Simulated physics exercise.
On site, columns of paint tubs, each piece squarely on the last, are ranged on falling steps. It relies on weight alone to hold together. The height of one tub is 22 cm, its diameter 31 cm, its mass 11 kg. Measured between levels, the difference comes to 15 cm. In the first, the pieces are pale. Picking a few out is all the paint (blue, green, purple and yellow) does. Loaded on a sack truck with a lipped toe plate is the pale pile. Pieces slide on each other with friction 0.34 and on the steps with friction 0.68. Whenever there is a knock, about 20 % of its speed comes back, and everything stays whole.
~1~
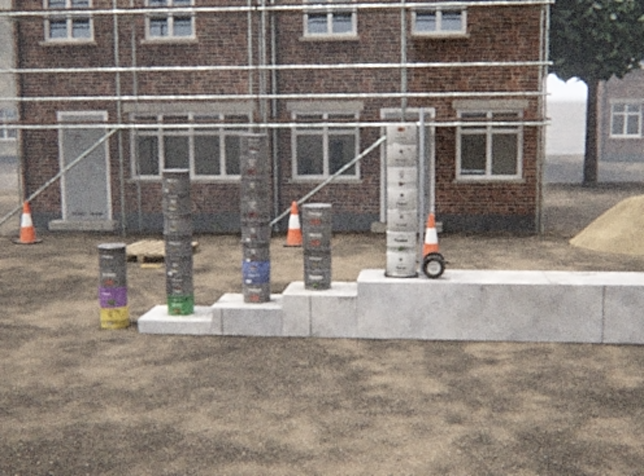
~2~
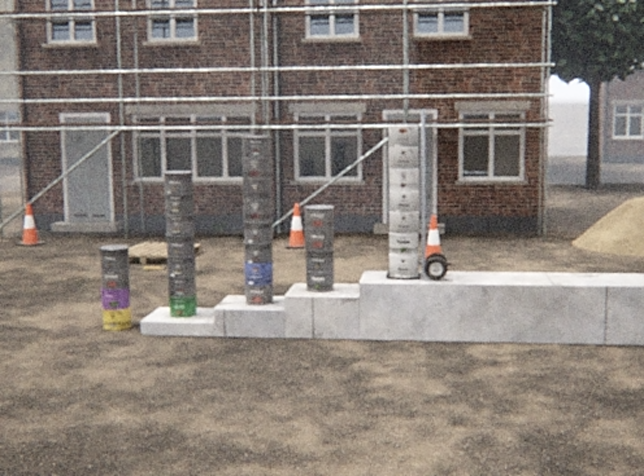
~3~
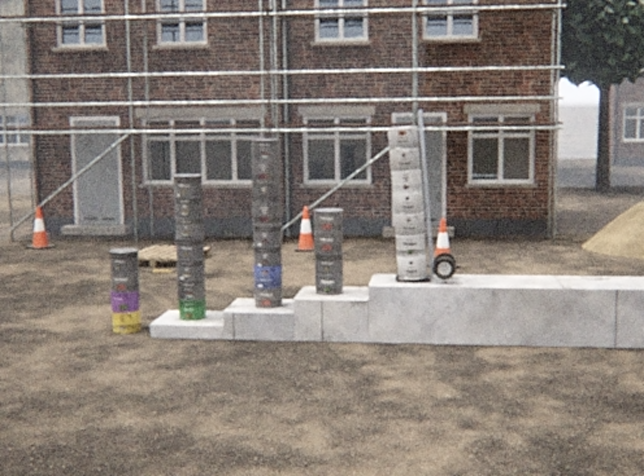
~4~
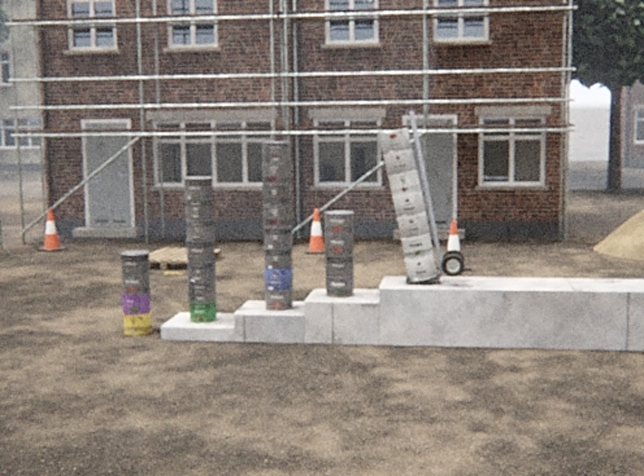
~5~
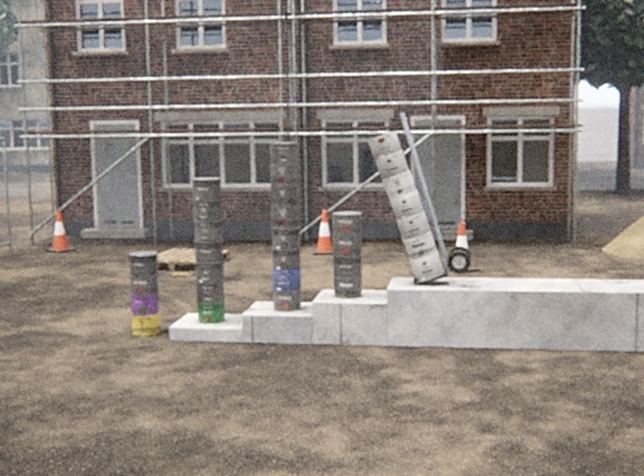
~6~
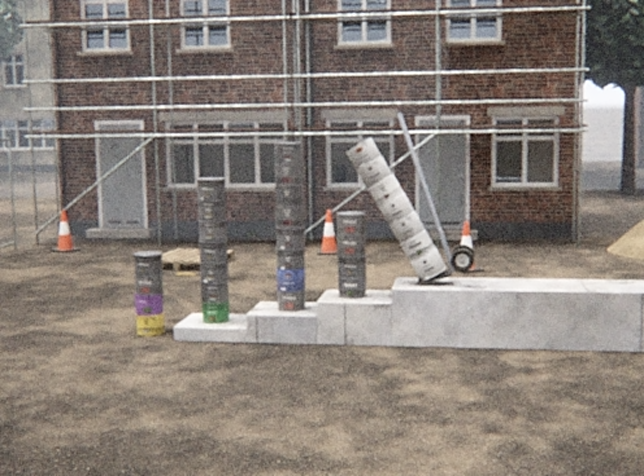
In a yard before a scaffolded brick building, stacks of dark tubs stand on low pale steps; on the highest, a hand truck tilts left with a tall pale stack, which then leans further, away from the truck's frame.
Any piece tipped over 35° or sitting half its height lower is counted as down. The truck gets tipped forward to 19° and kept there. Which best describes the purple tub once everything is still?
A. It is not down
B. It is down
Option B: It is down.
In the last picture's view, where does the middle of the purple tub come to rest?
In the last picture it comes to a stop at about (115, 315).
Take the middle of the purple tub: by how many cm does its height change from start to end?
It ends some 20 cm lower.
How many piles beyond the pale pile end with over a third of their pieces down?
4.
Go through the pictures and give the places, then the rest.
In the first frame (pixels give the middle of a visible side; the camera pans a little), truck frame (422, 142) 0° forward; purple tub (109, 298); yellow tub (110, 318); blue tub (254, 273); none of the others has stirred.
The second frame shows truck frame (423, 143) 0° forward; purple tub (111, 300).
The third frame shows truck frame (422, 144) 4° forward, top of the pale pile leaning 4°; purple tub (121, 303); none of the others has stirred.
The fourth frame shows truck frame (417, 145) 11° forward, top of the pale pile leaning 11°; purple tub (132, 305); none of the others has stirred.
The fifth frame shows truck frame (411, 145) 17° forward, top of the pale pile leaning 19°; purple tub (140, 306); none of the others has stirred.
The sixth frame shows truck frame (409, 146) 19° forward, top of the pale pile leaning 30°; purple tub (145, 306); green tub (212, 314); blue tub (288, 281); none of the others has stirred.
Then, 1.81 s past the last view, 7 of the pale pile down; 6 of the 23 other tubs down; purple tub unmoved; blue tub 27° from how it stood.
Then, 2.77 s past the last view, 7 of the pale pile down; 20 of the 23 other tubs down; purple tub 71° from how it stood, 15 cm lower; blue tub on its side.
In the end, 7 of the pale pile down; 20 of the 23 other tubs down; purple tub on its side; blue tub on its side; yellow tub unmoved. From the last view, middles, purple tub near (115, 315), blue tub near (279, 308).
